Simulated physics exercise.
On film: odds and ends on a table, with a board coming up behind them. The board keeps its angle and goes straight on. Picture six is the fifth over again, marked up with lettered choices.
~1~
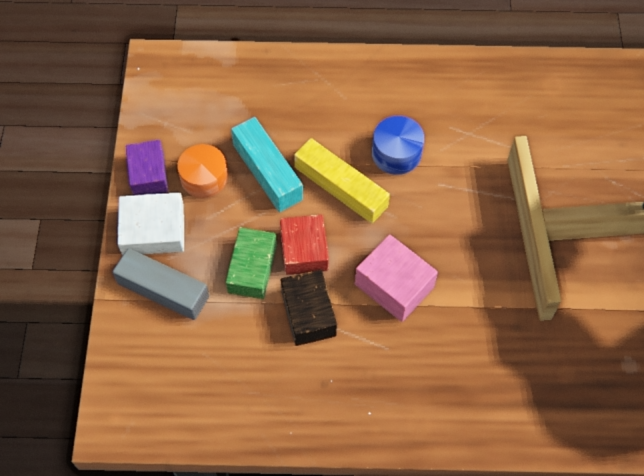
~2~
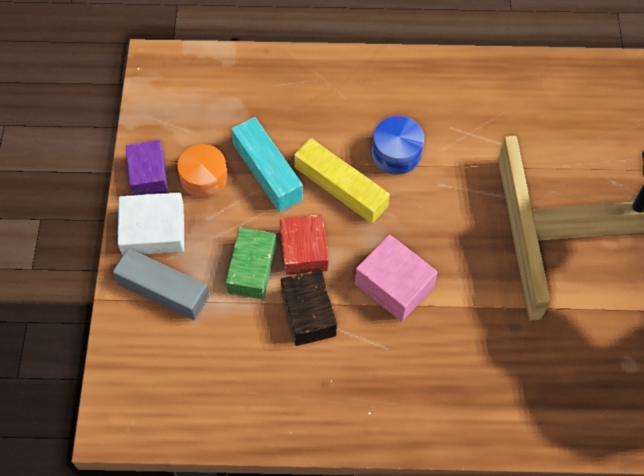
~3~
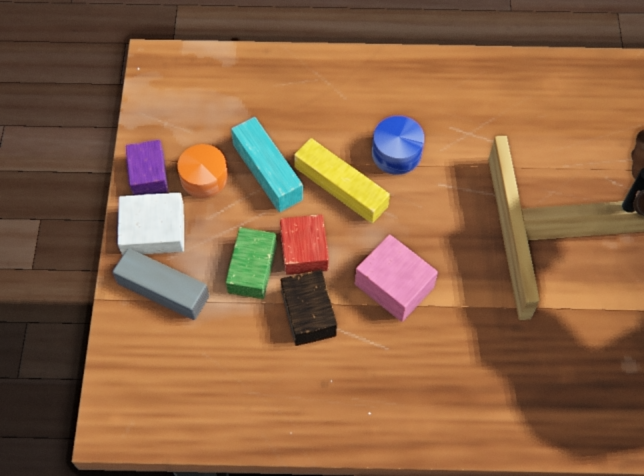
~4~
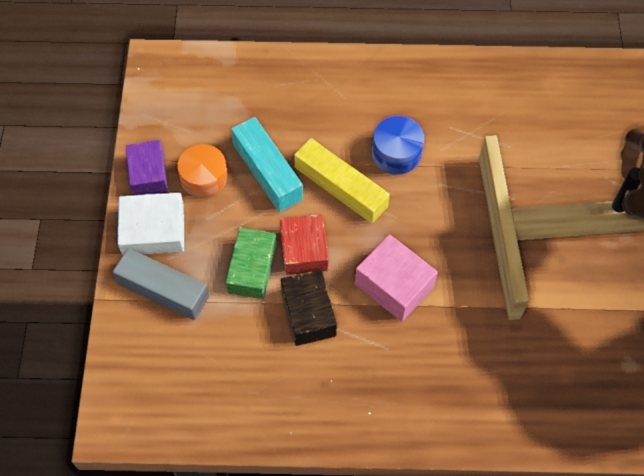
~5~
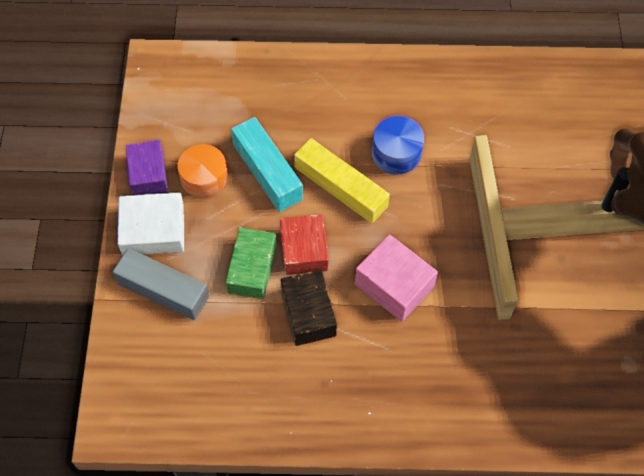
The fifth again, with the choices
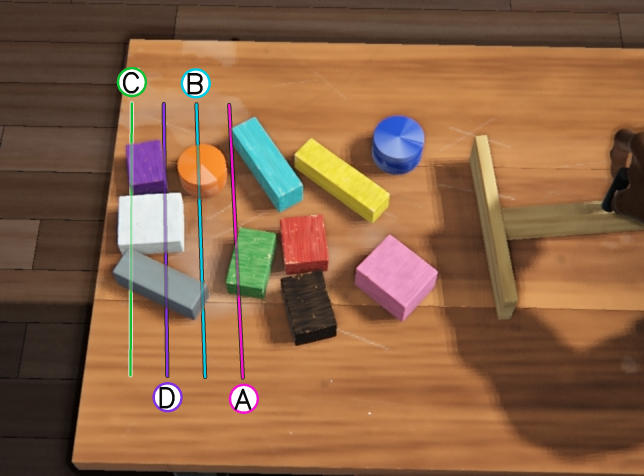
On a wooden table, a T-shaped wooden board sliding slowly left a short way toward scattered coloured blocks, which stay still.
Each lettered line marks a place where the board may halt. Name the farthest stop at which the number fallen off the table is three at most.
Stop at B.
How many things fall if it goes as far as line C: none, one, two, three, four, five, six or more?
Six or more.
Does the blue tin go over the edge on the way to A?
No.
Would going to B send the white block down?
Yes.
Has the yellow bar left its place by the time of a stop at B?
Yes.
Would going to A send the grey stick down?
No.
On the copy, A at (235, 232); B at (200, 231); C at (131, 230); D at (165, 231).
On B. First, board (389, 213); blue tin (352, 136); black block (303, 310).
Then, board (282, 210); white block (142, 226); grey stick (151, 287).
Finally, board (202, 209); grey stick over the edge; purple block over the edge; three fallen.
By contrast, A is within the limit but short; C drops seven; D drops five.
